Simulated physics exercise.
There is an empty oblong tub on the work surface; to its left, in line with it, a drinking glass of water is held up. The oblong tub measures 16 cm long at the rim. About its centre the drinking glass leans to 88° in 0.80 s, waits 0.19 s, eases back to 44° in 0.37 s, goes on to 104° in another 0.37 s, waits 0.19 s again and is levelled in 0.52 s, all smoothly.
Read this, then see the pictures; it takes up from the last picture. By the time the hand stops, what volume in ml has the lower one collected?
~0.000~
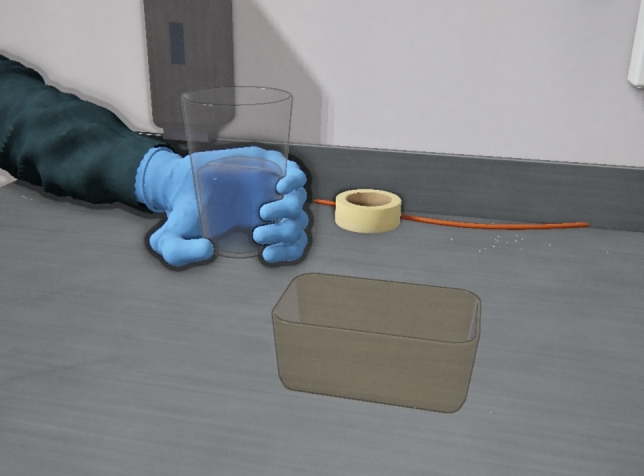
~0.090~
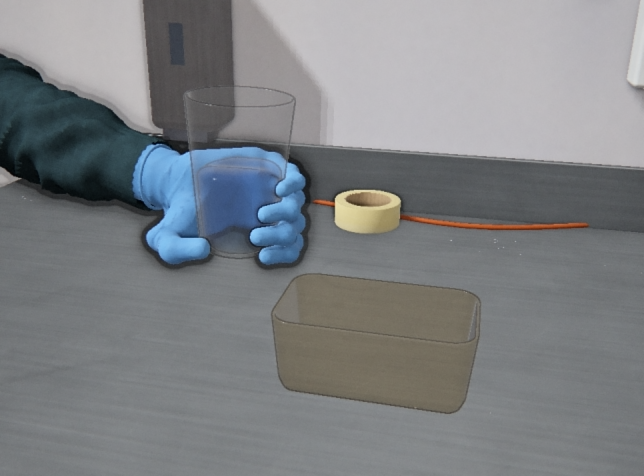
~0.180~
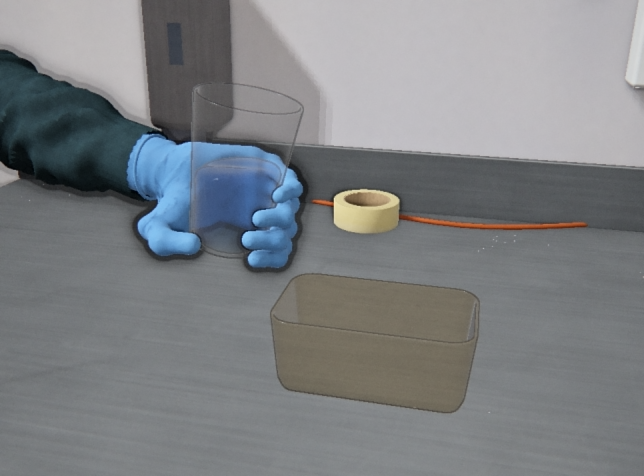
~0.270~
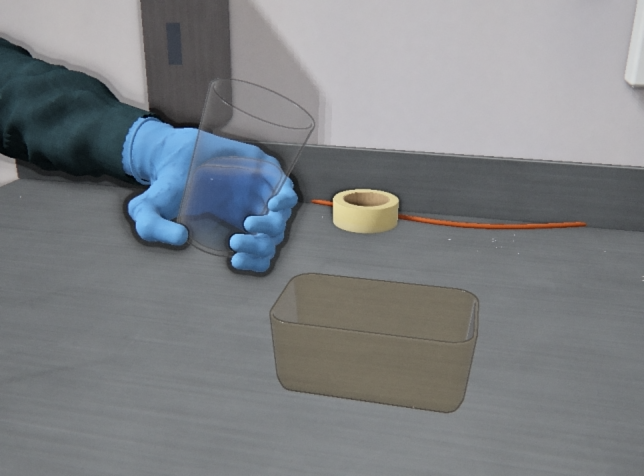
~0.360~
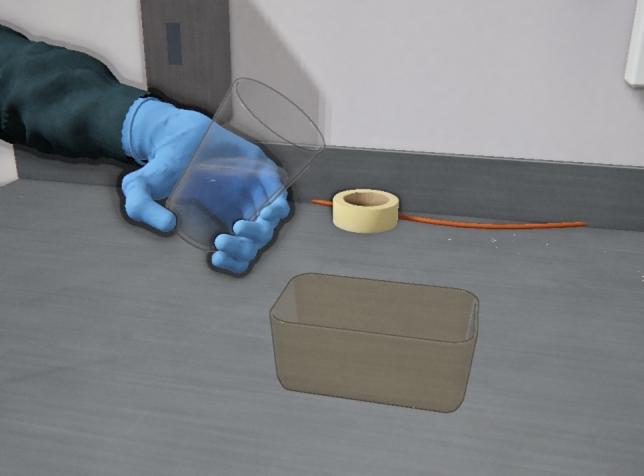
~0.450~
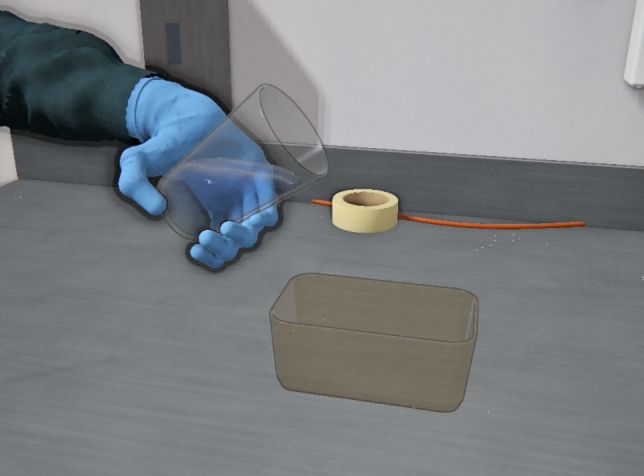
I would say the lower one has close to 205 ml.
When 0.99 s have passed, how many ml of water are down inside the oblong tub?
About 110 ml.
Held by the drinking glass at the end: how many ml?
It ends up holding near 0 ml.
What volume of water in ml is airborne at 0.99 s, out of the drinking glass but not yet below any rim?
Roughly 40 ml.
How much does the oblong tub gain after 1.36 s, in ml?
It picks up around 40 ml.
Then, 0.99 s in, the tilt is 88° and the oblong tub has 105 ml, the drinking glass 70 ml, and 0 ml is on the work surface.
Then, 1.36 s in, the tilt is 44° and the oblong tub has 165 ml, the drinking glass 40 ml, and 5 ml is on the work surface.
Then, 1.92 s in, the tilt is 104° and the oblong tub has 190 ml, the drinking glass 5 ml, and 10 ml is on the work surface.
Then, 2.29 s in, the tilt is 19° and the oblong tub has 205 ml, the drinking glass 0 ml, and 10 ml is on the work surface.
Finally, the oblong tub has 205 ml, the drinking glass 0 ml, and 10 ml is on the work surface.
